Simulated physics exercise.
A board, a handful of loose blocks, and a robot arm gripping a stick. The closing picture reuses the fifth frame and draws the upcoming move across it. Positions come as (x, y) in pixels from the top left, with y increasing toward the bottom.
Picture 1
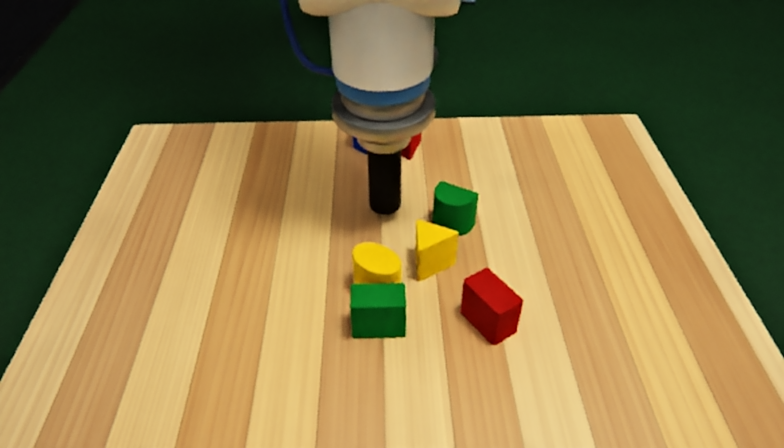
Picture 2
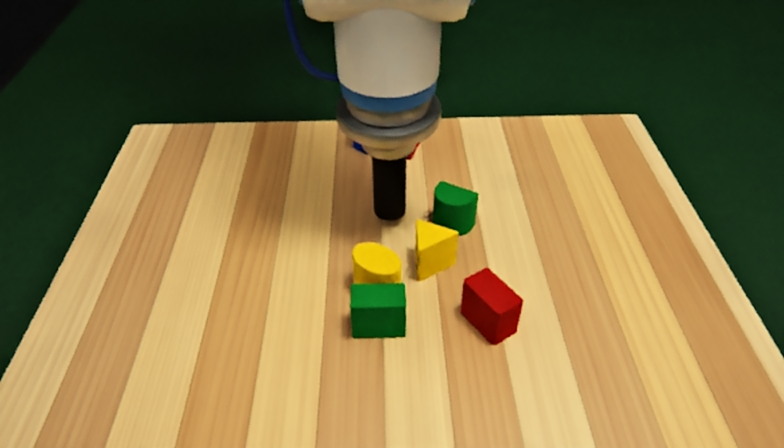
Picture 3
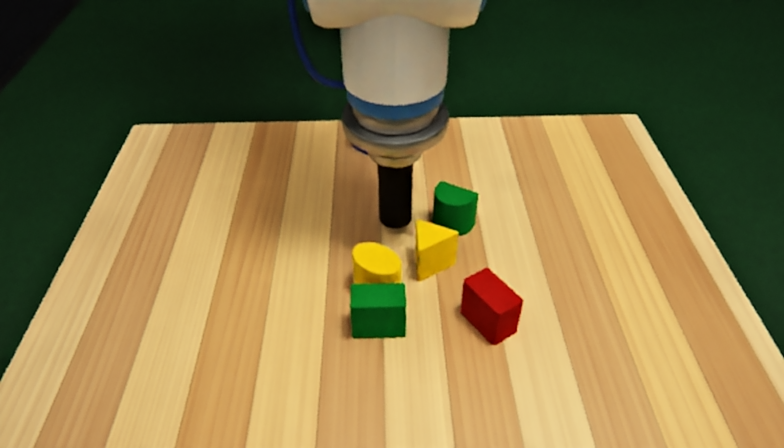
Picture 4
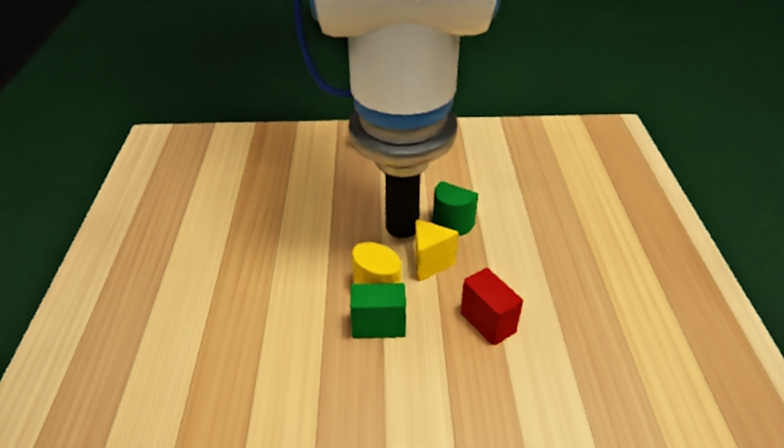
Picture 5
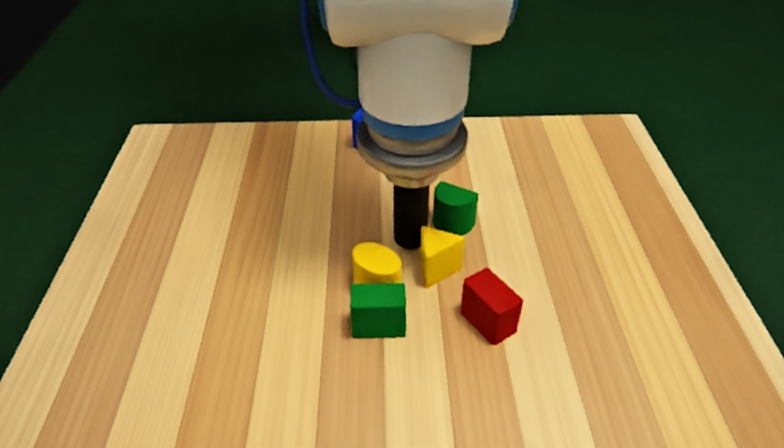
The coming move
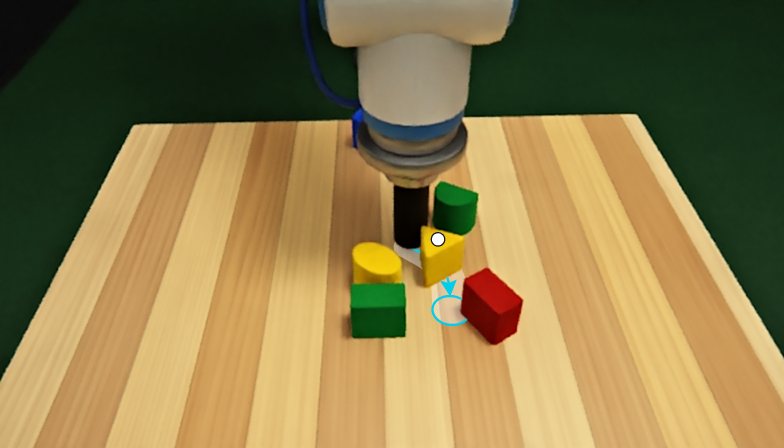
A robot arm holding a dark stick moves toward the viewer and slightly right across a striped wooden board, passing between scattered red, green and yellow blocks. The stick then meets the yellow three-sided block and nudges it a little to the right, while the blocks around it stay still.
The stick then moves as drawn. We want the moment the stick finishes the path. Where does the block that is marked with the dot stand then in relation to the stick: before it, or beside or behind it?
Still leading.
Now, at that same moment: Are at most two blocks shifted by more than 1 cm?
Yes, that is what happens.
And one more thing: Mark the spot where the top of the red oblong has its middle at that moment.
Its top middle: (532, 326).
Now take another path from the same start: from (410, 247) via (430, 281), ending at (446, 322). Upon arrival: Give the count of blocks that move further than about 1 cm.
Put simply, two blocks are moved more than 1 cm.
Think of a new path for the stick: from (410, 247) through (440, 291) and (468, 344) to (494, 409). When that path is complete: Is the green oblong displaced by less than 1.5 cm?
Yes.
The drawn path runs from (410, 247) via (436, 262) and (449, 284), ending at (451, 310); the dot is on the yellow three-sided block.
What follows on the original path. Halfway along, stick at (446, 264); yellow three-sided block at (473, 270); red oblong at (501, 297).
At the end, stick at (452, 301); yellow three-sided block at (490, 306); green D-shaped block not moved; red oblong at (532, 326), turned 10° anticlockwise.
